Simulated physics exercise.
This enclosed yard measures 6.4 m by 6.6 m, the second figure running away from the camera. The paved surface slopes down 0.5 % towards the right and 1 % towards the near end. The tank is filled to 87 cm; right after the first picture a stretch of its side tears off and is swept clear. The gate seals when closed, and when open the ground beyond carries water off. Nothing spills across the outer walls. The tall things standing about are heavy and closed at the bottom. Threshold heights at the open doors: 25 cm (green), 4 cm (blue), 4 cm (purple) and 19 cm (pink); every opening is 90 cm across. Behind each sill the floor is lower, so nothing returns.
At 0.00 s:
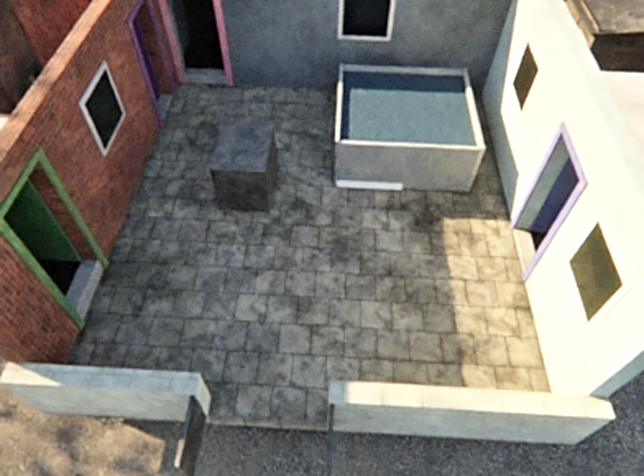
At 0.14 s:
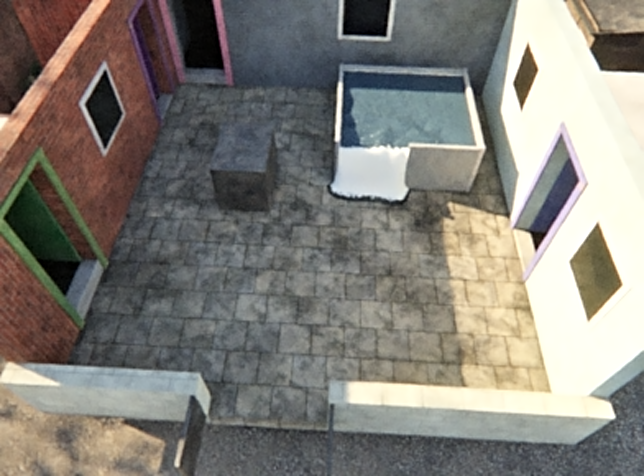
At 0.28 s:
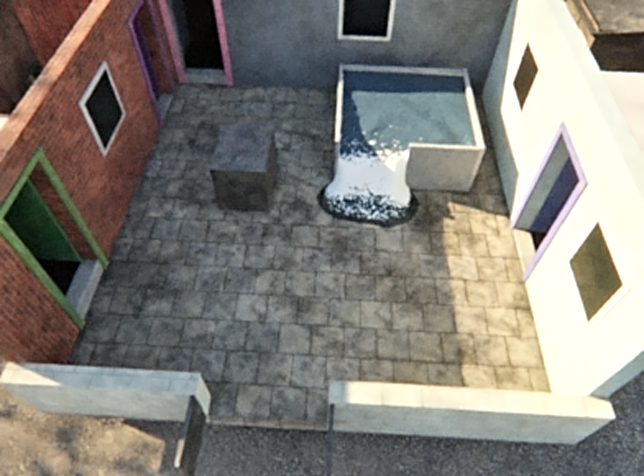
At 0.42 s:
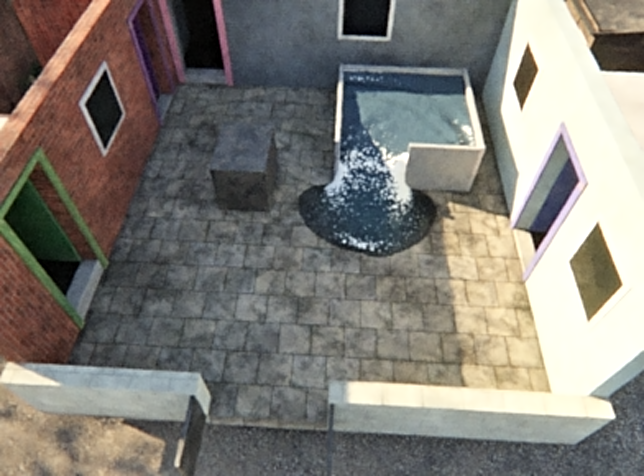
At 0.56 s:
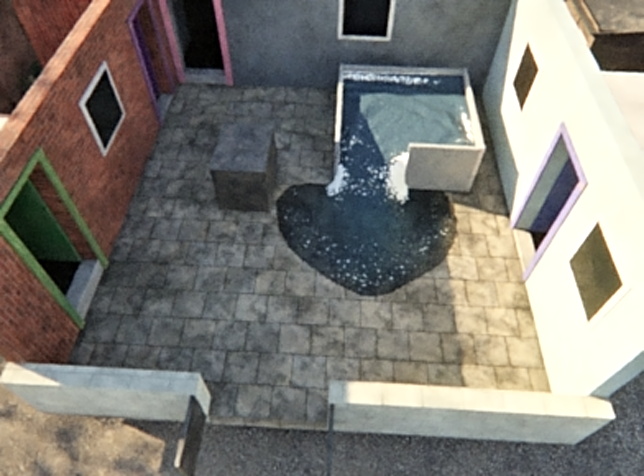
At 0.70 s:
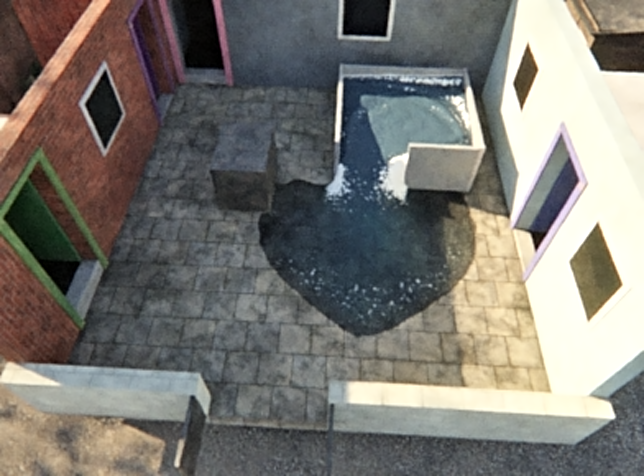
Water pours through a gap in the tank's front wall and spreads across the paved yard.
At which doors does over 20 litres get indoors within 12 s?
The water let in: At the green door it does not reach the limit; at the blue door it exceeds the limit; at the purple door it does not reach the limit; at the pink door it does not reach the limit.
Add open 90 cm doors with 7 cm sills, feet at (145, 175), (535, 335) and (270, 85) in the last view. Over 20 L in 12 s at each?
In that order: Under, past it, below.
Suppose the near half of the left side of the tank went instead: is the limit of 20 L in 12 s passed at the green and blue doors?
Then: Green below, blue not over.
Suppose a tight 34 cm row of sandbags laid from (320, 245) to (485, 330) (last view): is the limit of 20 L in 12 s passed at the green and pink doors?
Then: Green below, pink not over.
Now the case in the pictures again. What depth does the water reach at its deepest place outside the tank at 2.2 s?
Roughly 46 cm.
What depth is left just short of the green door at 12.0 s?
About 6.5 cm.
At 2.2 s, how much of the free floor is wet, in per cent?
Near 55 per cent is wet.
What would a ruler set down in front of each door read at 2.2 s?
Depths in cm: Green 5, blue 3, purple 0, pink 0.
After 1.4 s water covers 45 % of the floor and is deepest (50 cm) near (355, 188); green door not reached, blue door 5 cm at the sill, 0 L in, purple door not reached, pink door not reached.
After 2.2 s water covers 55 % of the floor and is deepest (46 cm) near (551, 416); green door 5 cm at the sill, 0 L in, blue door 3 cm at the sill, 1 L in, purple door not reached, pink door not reached.
After 3.5 s water covers 55 % of the floor and is deepest (28 cm) near (551, 416); green door 16 cm at the sill, 0 L in, blue door 9 cm at the sill, 2 L in, purple door not reached, pink door not reached.
After 7.0 s water covers 85 % of the floor and is deepest (16 cm) near (551, 416); green door 9 cm at the sill, 0 L in, blue door 6 cm at the sill, 29 L in, purple door 2 cm at the sill, 0 L in, pink door 5 cm at the sill, 0 L in.
After 12.0 s water covers 100 % of the floor and is deepest (13 cm) near (537, 415); green door 7 cm at the sill, 0 L in, blue door 7 cm at the sill, 54 L in, purple door 5 cm at the sill, 7 L in, pink door 6 cm at the sill, 0 L in.
